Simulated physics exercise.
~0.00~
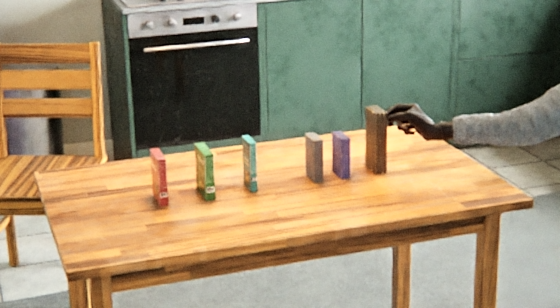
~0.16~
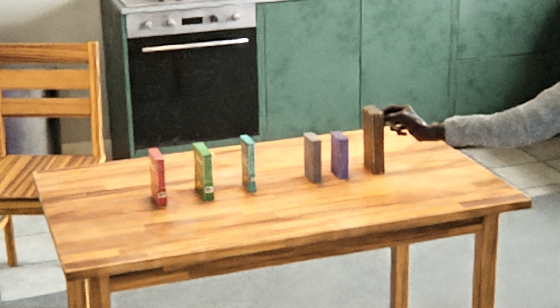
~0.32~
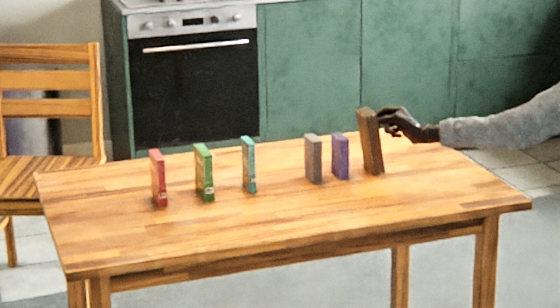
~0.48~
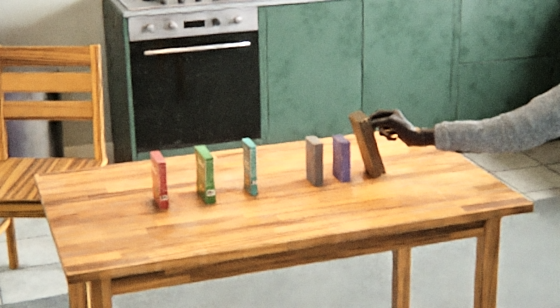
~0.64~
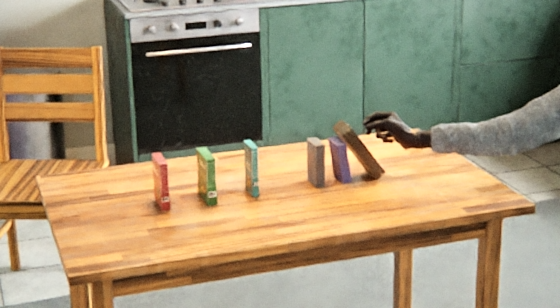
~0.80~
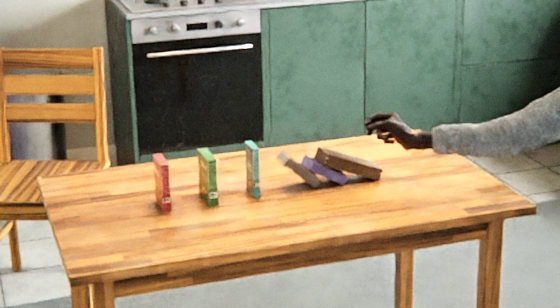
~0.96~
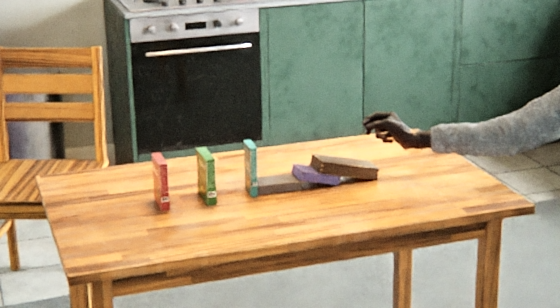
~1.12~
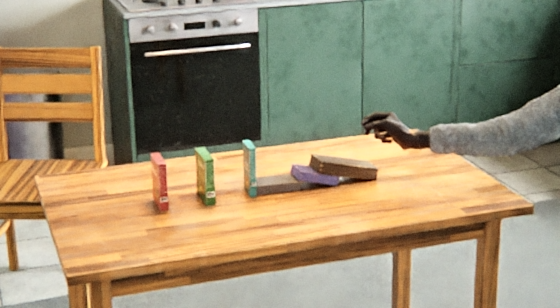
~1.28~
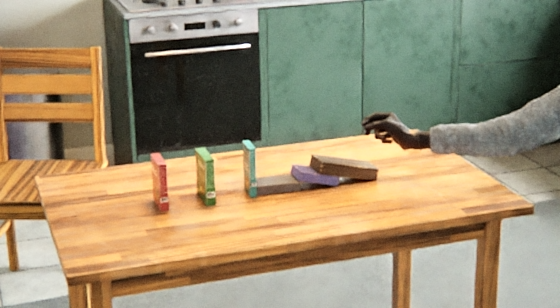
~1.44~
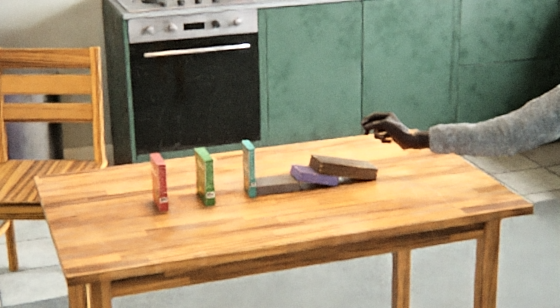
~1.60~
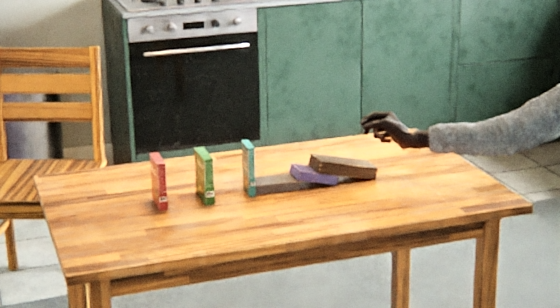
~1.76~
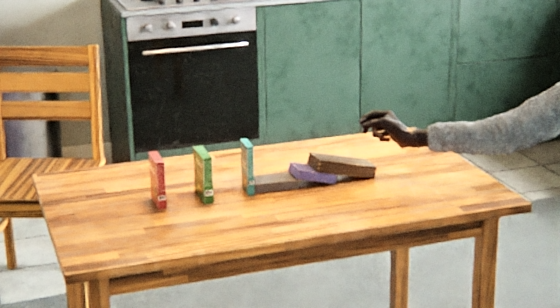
On a wooden kitchen table, a hand tipped the tall dark block at the right end of a spaced row, and it toppled leftward, knocking down the purplish-blue and grey blocks, while the turquoise, green and red ones stayed standing.
